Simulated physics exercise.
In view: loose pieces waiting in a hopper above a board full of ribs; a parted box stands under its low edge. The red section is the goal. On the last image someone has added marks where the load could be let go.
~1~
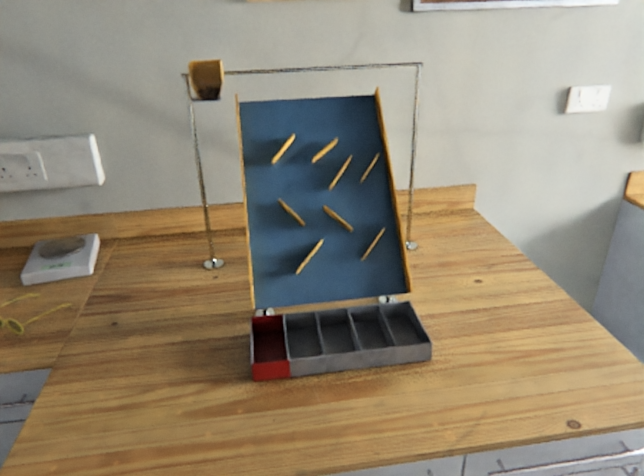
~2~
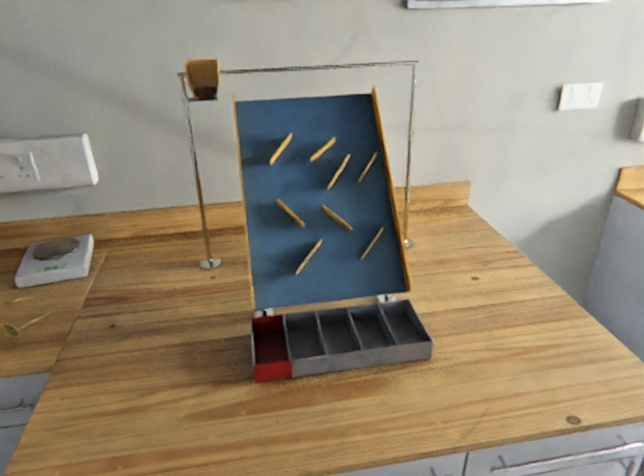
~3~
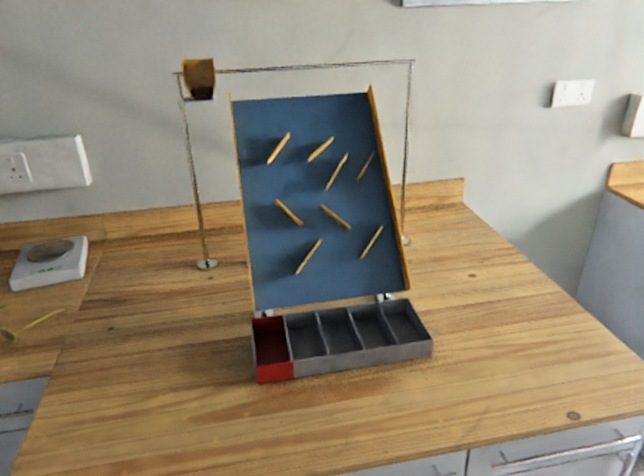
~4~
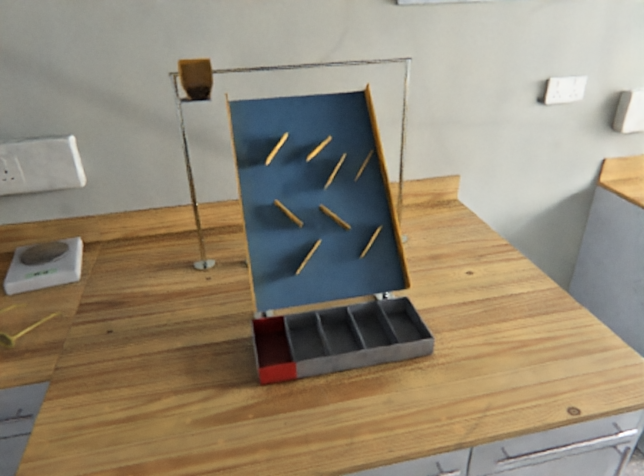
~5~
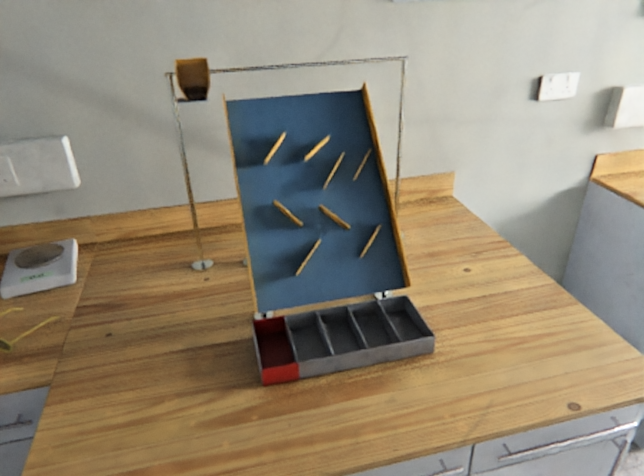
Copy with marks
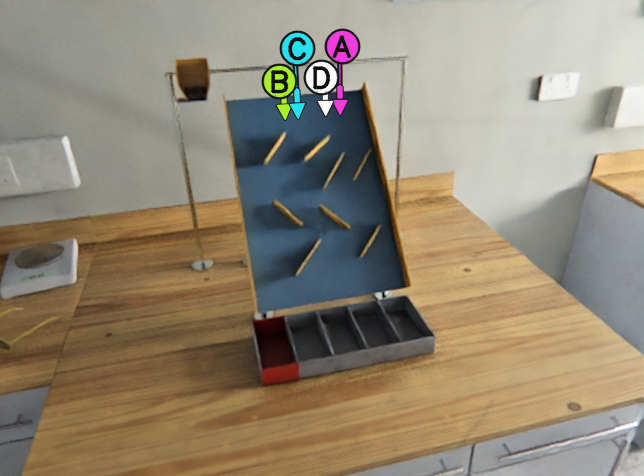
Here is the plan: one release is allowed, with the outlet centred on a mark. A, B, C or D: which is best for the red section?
Use mark B.
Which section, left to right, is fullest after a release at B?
The first.
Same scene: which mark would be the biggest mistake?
Mark A.
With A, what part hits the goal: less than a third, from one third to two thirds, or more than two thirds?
Less than a third.
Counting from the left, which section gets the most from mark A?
The third.
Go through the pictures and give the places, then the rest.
The first picture shows hopper at (209, 91), allspice berries, door shut.
The second picture shows ribs (270, 160) to (291, 133), (311, 158) to (335, 137), (329, 186) to (349, 154).
The third picture shows ribs (359, 178) to (375, 151), (276, 199) to (303, 224), (322, 205) to (351, 228).
The fourth picture shows ribs (297, 273) to (321, 239), (362, 256) to (382, 226).
The fifth picture shows red section at (281, 373), number 1 of 5 from the left.
On the marked copy, mark A meets the board at (340, 109); mark B meets the board at (284, 114); mark C meets the board at (297, 113); mark D meets the board at (325, 110).
If A is chosen, about a quarter in the red section, most in other sections.
If B is chosen, about two thirds in the red section, about a quarter in other sections.
If C is chosen, about half in the red section, about half in other sections.
If D is chosen, about a third in the red section, about two thirds in other sections.
